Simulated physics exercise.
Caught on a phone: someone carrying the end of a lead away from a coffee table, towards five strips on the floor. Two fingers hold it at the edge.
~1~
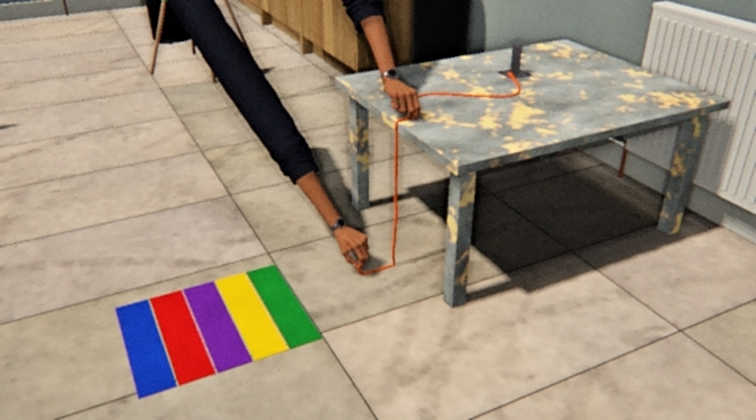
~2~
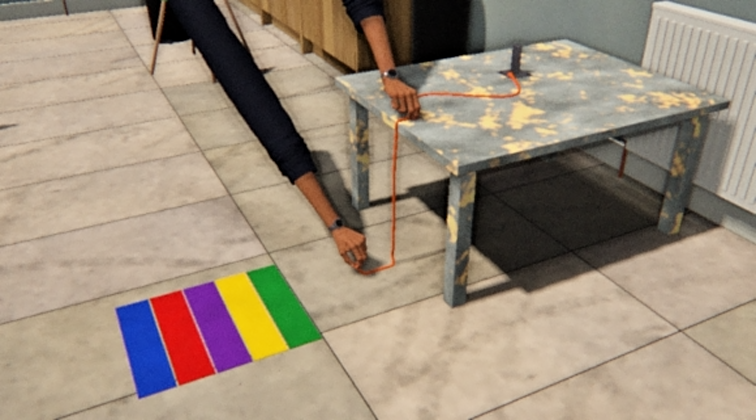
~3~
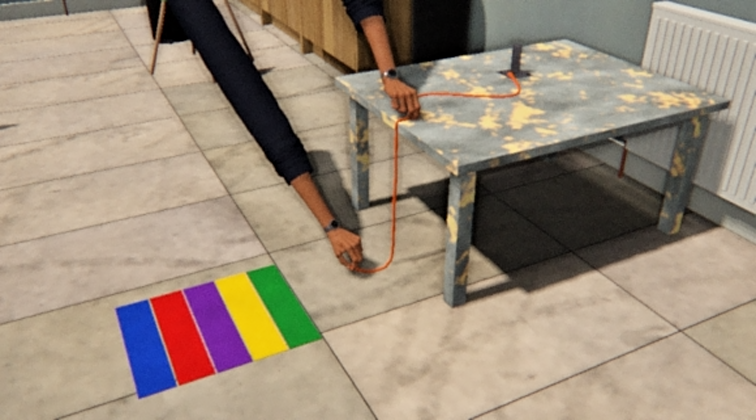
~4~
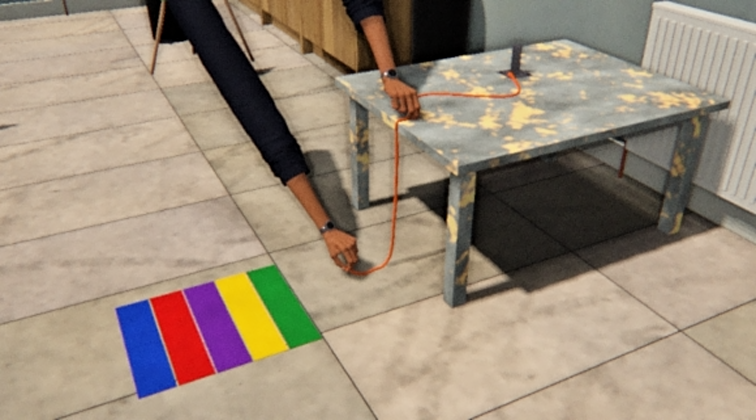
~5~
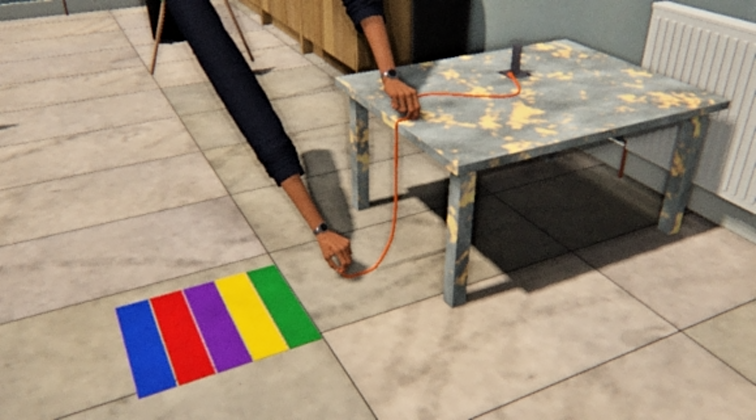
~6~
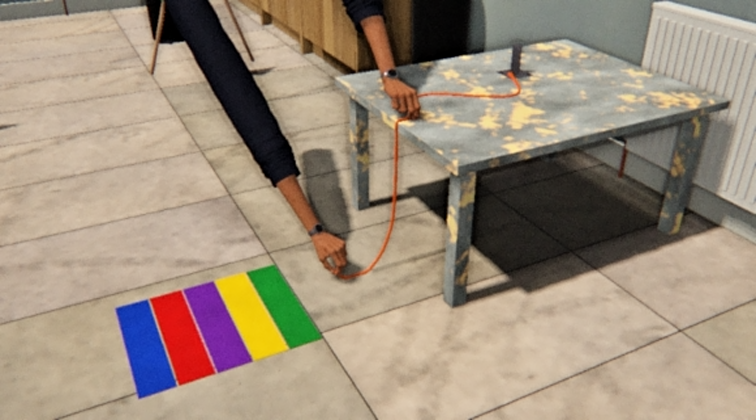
Hand drawing the end of an orange lead slowly left across floor tiles, another hand holding it at a table's edge.
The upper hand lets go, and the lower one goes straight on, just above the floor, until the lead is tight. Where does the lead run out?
It gets as far as the red strip.
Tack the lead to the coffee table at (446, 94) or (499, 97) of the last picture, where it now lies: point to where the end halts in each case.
The places are (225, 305) and (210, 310).
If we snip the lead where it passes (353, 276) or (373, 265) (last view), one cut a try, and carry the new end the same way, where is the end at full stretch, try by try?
About (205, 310) and (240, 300).
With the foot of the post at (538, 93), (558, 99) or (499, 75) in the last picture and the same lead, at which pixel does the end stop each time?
The places are (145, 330), (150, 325) and (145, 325).
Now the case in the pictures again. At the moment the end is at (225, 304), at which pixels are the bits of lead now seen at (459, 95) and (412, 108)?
At (424, 100), then (379, 139).
A little later, end near (225, 304); over purple.
Next, end near (191, 314); over red.
When it is tight, end near (171, 320); over red. The red one.
